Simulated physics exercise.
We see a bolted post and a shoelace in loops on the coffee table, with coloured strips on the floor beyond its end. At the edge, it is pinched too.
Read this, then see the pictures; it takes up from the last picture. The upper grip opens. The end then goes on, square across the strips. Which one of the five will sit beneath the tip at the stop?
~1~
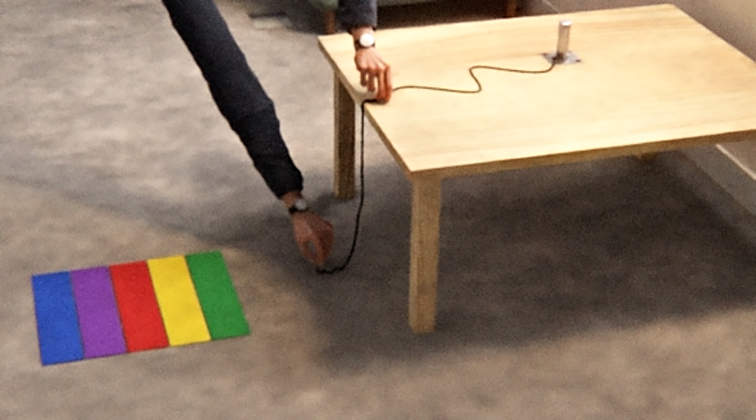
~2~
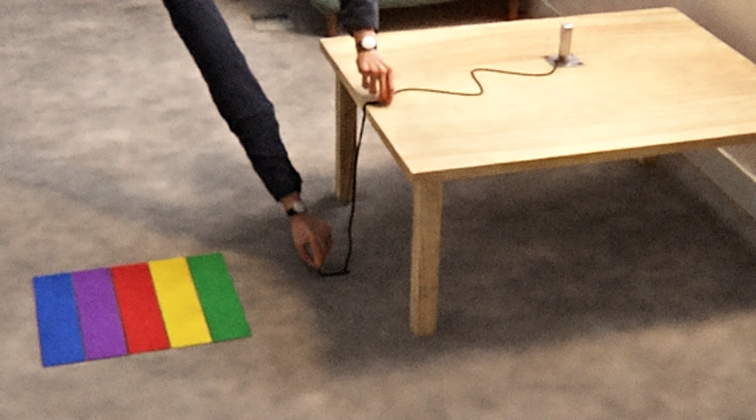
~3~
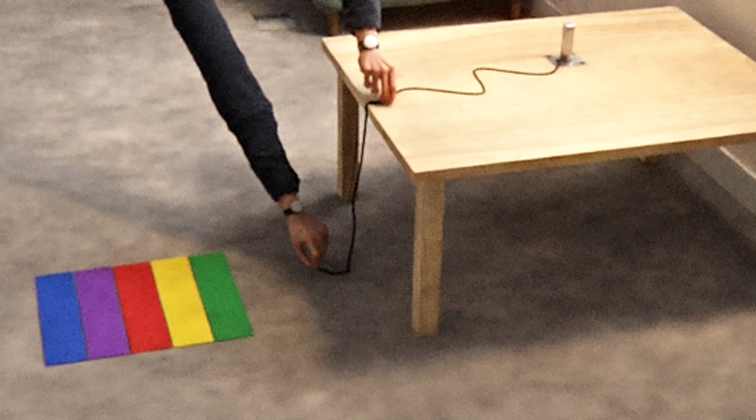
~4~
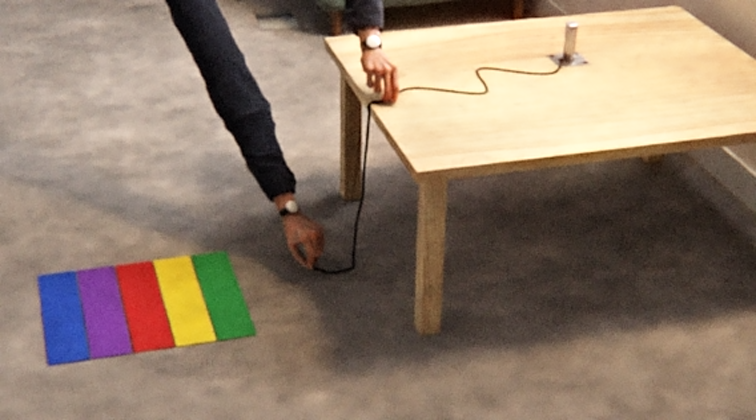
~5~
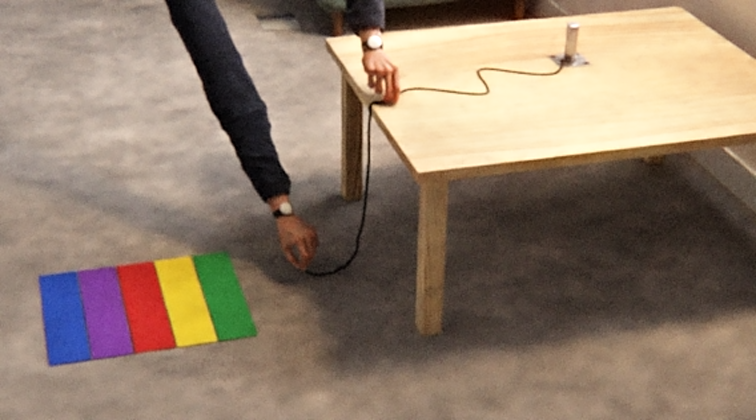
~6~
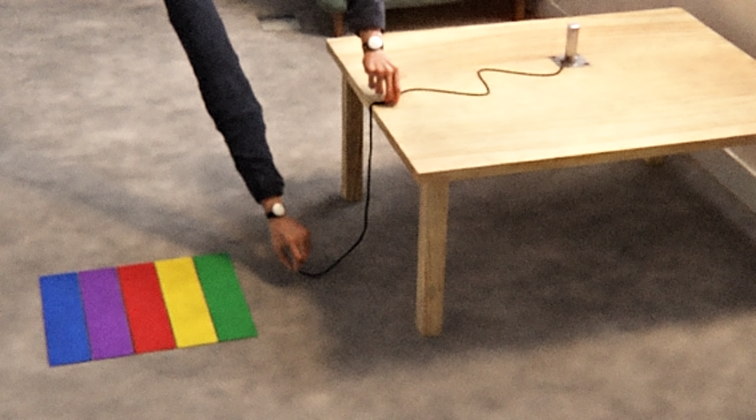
The purple strip will.
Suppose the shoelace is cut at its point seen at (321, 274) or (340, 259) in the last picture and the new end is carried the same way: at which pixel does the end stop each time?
Estimated pixels: (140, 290) then (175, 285).
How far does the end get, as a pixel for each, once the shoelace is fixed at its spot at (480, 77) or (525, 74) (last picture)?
Approximately (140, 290) and (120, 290), respectively.
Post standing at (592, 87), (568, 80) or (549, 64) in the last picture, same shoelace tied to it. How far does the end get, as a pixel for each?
The first try gives (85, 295), the second (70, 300) and the third (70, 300).
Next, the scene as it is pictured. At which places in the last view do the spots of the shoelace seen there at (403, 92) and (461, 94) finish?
The first one ends up at (339, 125) and the second one at (391, 96).
A little later, end near (175, 284); over yellow.
Next, end near (127, 290); over red.
When it is tight, end near (98, 294); over purple. The end stops over the purple strip.
